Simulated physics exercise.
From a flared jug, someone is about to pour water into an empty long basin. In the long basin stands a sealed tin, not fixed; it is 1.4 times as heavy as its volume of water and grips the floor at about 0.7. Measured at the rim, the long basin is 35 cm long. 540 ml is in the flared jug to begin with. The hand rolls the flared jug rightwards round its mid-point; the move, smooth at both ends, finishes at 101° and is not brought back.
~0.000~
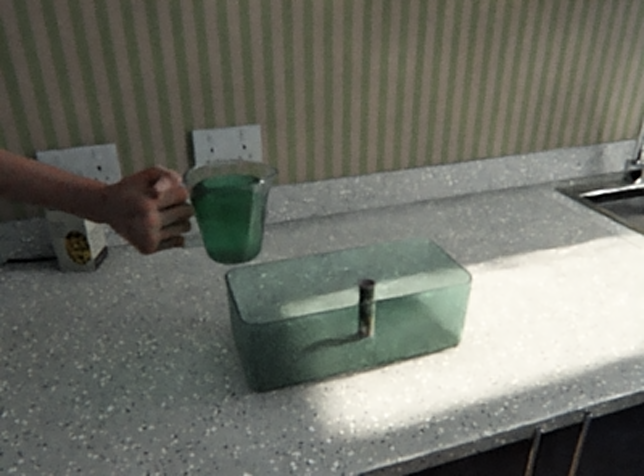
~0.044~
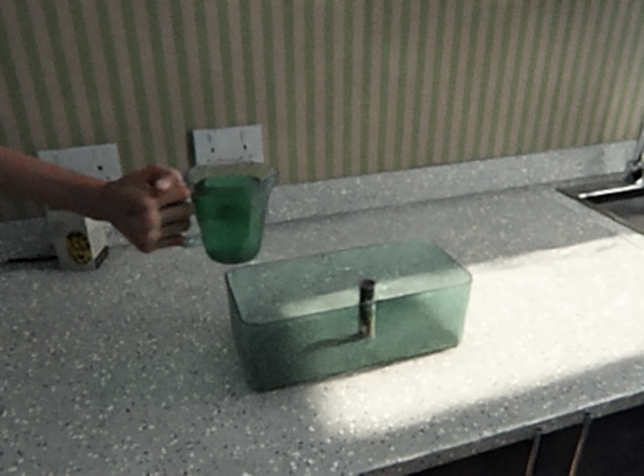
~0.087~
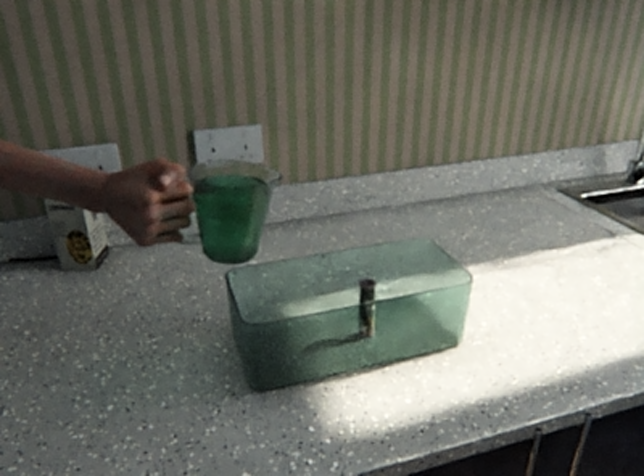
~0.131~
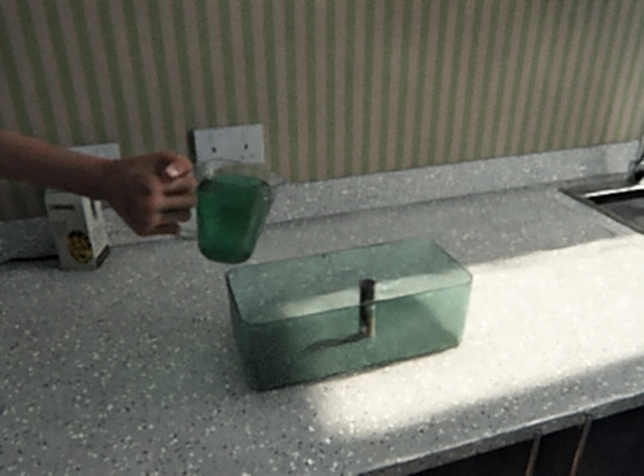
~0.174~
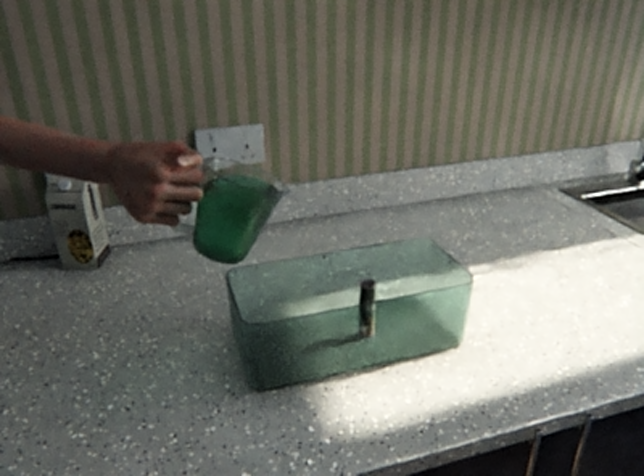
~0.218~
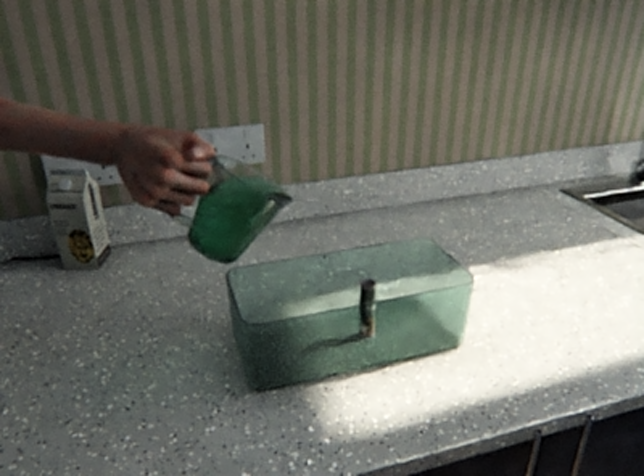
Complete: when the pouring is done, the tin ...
... is still on its feet.
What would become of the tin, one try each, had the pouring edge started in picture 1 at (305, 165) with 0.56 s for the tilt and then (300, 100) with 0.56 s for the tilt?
First it falls; then it falls.
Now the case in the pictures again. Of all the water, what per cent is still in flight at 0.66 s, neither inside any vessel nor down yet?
Near 12 per cent, I'd say.
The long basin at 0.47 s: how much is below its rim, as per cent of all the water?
At that time the basin holds about 26 per cent of the liquid.
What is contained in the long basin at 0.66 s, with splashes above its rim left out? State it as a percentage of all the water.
Around 76 in a hundred.
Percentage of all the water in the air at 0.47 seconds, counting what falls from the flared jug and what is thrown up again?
Near 26 per cent of it all.
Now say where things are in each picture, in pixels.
Tilt 0°; pouring edge (277, 169); surface from (190, 190) to (266, 180); the long basin's rim runs from (233, 298) to (450, 258); the tin's top is at (367, 285), in the first picture.
Tilt 2°; pouring edge (279, 171); surface from (190, 189) to (267, 181), in the second picture.
Tilt 6°; pouring edge (282, 174); surface from (193, 188) to (269, 182), in the third picture.
Tilt 13°; pouring edge (286, 180); surface from (197, 186) to (273, 184), in the fourth picture.
Tilt 22°; pouring edge (290, 188); surface from (201, 189) to (279, 187), in the fifth picture.
Tilt 33°; pouring edge (293, 199); surface from (202, 199) to (289, 192), in the sixth picture.
By 0.47 s the tilt is 95° and 48 per cent is still to pour; the tin stands where it began.
By 0.66 s the tilt is 101° and 10 per cent is still to pour; the tin stands where it began.
By 0.85 s the tilt is 101° and 1 per cent is still to pour; the tin stands where it began.
By 1.06 s the tilt is 101° and 0 per cent is still to pour; the tin stands where it began.
At rest the tin stands where it began.
